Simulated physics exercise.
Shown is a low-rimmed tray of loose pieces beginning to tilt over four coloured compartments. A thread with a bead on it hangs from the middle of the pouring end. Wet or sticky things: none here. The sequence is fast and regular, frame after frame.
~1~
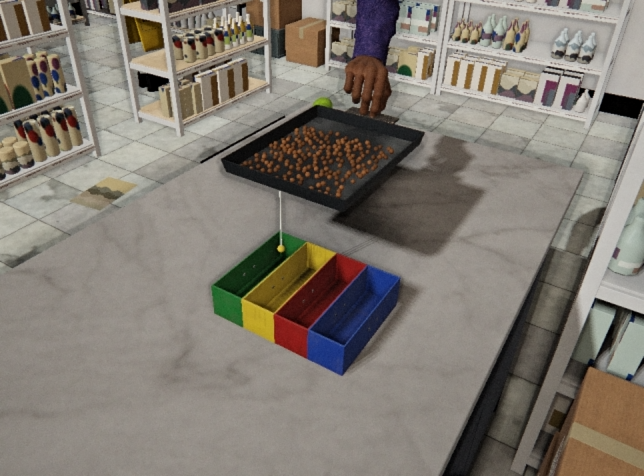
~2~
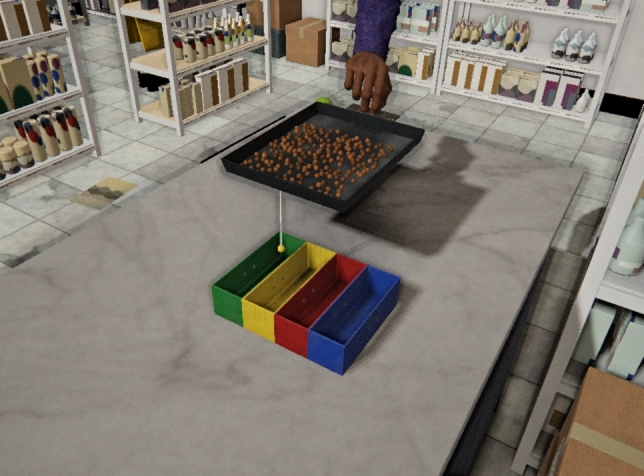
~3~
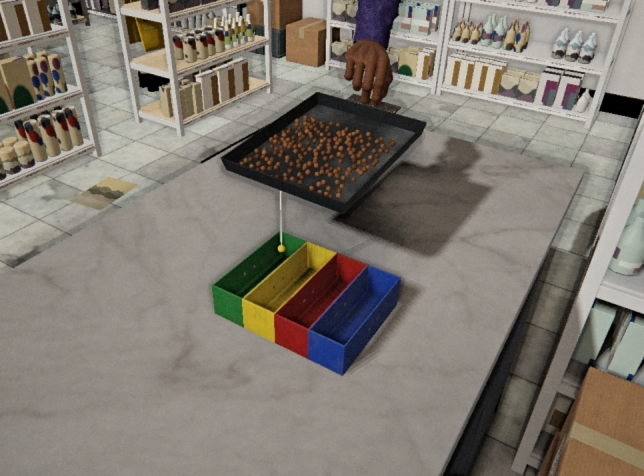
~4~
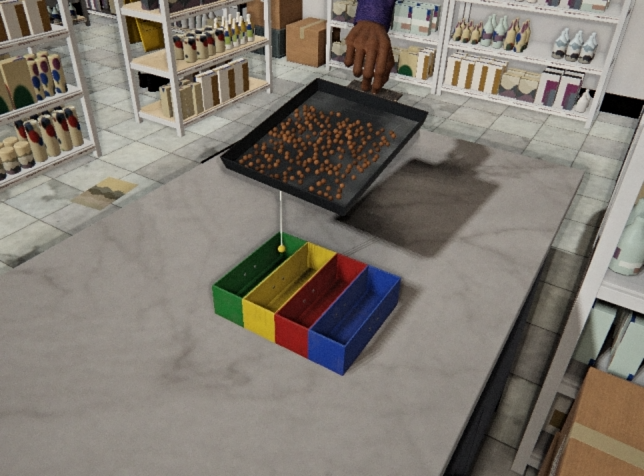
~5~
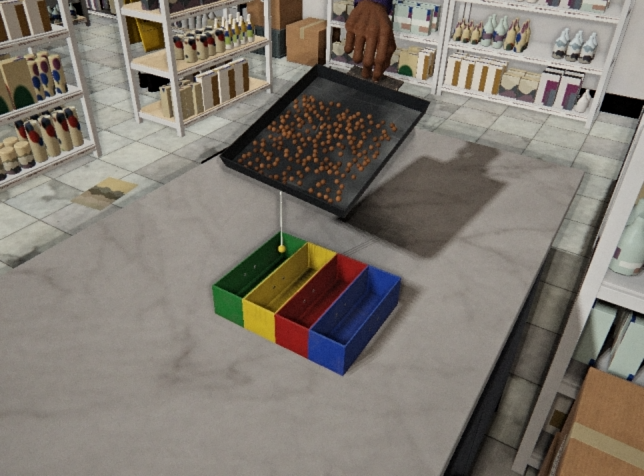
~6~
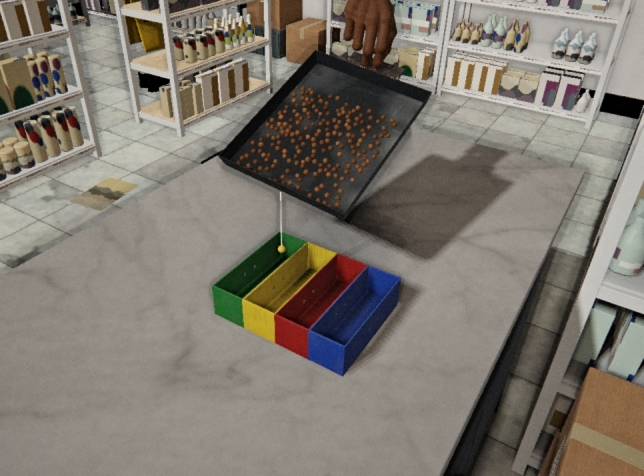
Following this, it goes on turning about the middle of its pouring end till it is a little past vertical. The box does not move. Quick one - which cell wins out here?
The red one wins out.
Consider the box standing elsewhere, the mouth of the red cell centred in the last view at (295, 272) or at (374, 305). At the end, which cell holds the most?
The first time it is the cell in blue, and the second time it is the yellow cell.
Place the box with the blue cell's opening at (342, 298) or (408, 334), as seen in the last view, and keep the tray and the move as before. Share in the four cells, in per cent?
100 %, 90 %.
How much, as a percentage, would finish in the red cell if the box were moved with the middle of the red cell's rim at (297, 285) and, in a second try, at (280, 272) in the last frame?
Close to 40 in a hundred, then close to 10 in a hundred.
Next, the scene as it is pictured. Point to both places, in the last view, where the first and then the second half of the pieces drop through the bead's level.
Early half (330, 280), late half (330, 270).
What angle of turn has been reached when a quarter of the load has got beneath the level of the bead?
Around 85° at that moment.
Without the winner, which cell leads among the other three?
Ranked number two: The yellow cell.
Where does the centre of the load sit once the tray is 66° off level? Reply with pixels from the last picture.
I'd mark it close to (317, 202).
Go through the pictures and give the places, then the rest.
The first picture shows corners of the pouring end near (225, 159) and (344, 198), level; middle of the load near (315, 156), cereal balls; bead on its thread near (281, 249); green cell near (228, 304); yellow cell near (258, 318); red cell near (291, 334); blue cell near (326, 350).
The second picture shows corners of the pouring end near (225, 158) and (344, 199), level; middle of the load near (315, 155).
The third picture shows corners of the pouring end near (225, 157) and (344, 201), tipped barely, lowest at the right corner; middle of the load near (315, 151).
The fourth picture shows corners of the pouring end near (225, 156) and (344, 204), tipped a little, lowest at the right corner; middle of the load near (315, 145).
The fifth picture shows corners of the pouring end near (224, 155) and (344, 207), tipped clearly, lowest at the right corner; middle of the load near (315, 141).
The sixth picture shows corners of the pouring end near (223, 155) and (343, 210), tipped clearly, lowest at the right corner; middle of the load near (314, 140), the whole lot on the move; green cell near (228, 304); yellow cell near (259, 318); red cell near (292, 334); blue cell near (326, 350).
Shortly afterwards, tray tipped steeply; the bulk on the tray; only a few in the red cell; only a few in the blue cell; a little falling or outside the box.
Next, tray tipped past a quarter turn; near a third on the tray; near a third in the red cell; a little in the yellow cell; a little in the blue cell; near a quarter falling or outside the box.
Some moments later, tray tipped past a quarter turn; near two thirds in the red cell; near a quarter in the yellow cell; a little in the blue cell; only a few in the green cell; only a few falling or outside the box.
In the end, tray tipped past a quarter turn; near two thirds in the red cell; near a quarter in the yellow cell; a little in the blue cell; only a few in the green cell; only a few outside the box.
